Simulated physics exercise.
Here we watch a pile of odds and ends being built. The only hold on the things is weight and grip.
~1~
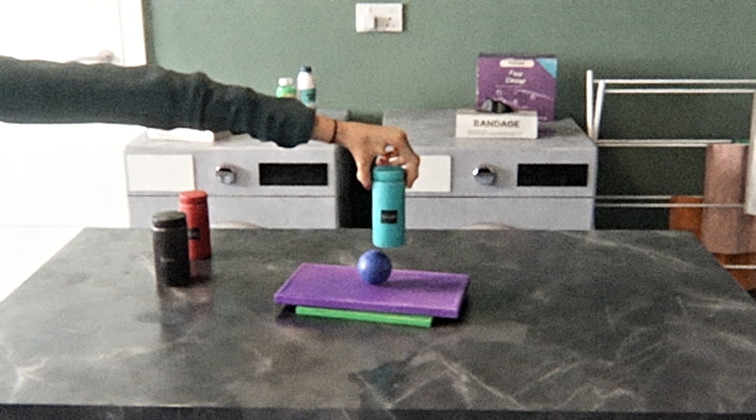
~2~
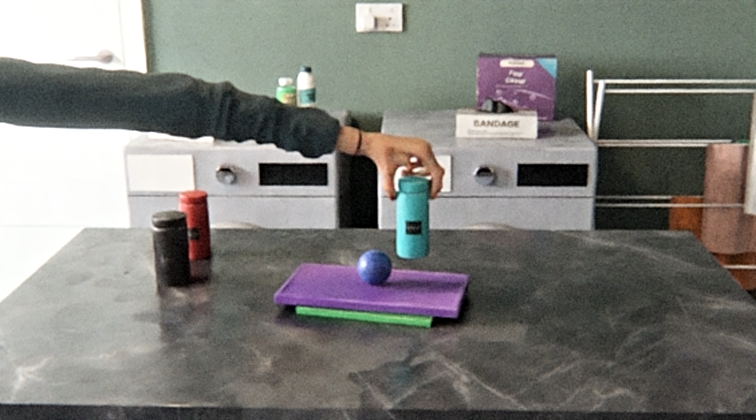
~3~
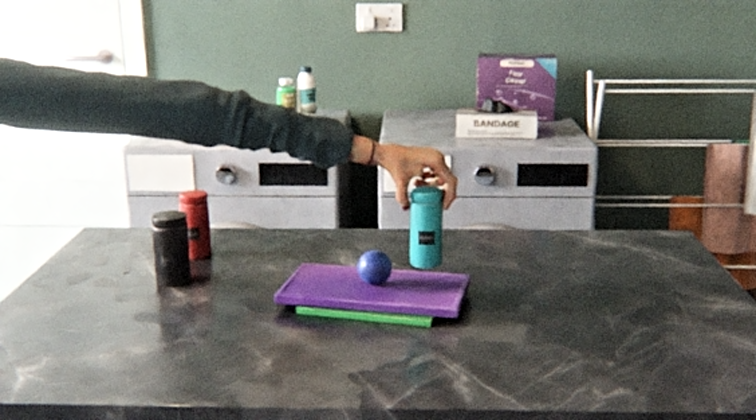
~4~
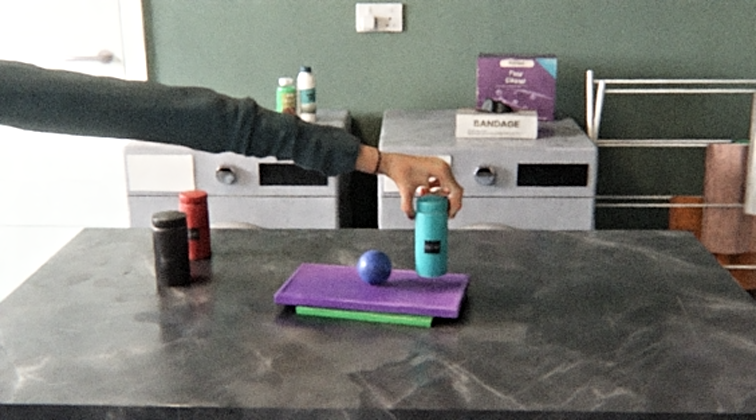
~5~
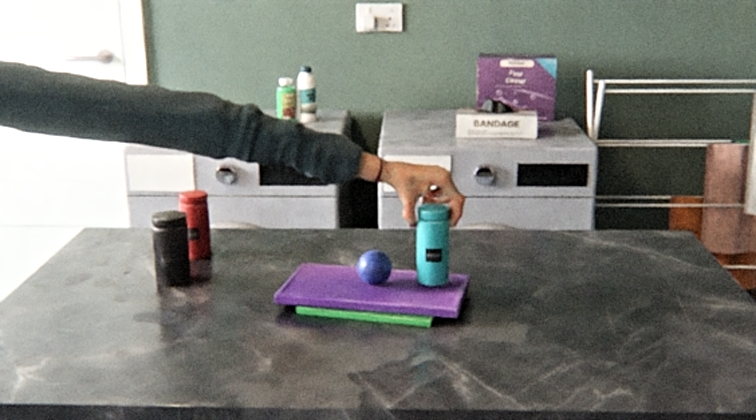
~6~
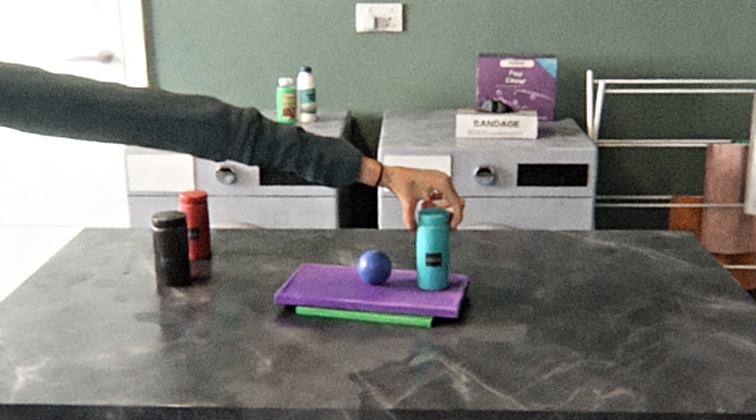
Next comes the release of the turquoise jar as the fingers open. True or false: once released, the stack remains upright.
True.
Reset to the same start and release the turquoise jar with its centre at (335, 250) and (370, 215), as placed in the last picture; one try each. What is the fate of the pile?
Result 1: Pile stable; result 2: Pile falls.
Then, 0.30 s past the last view, nothing moves.
Then, 0.70 s past the last view, turquoise jar resting near (433, 249).
Finally, all 6 still in place. Final places as the last picture's camera would see them, turquoise jar near (433, 249). The pile keeps its balance.
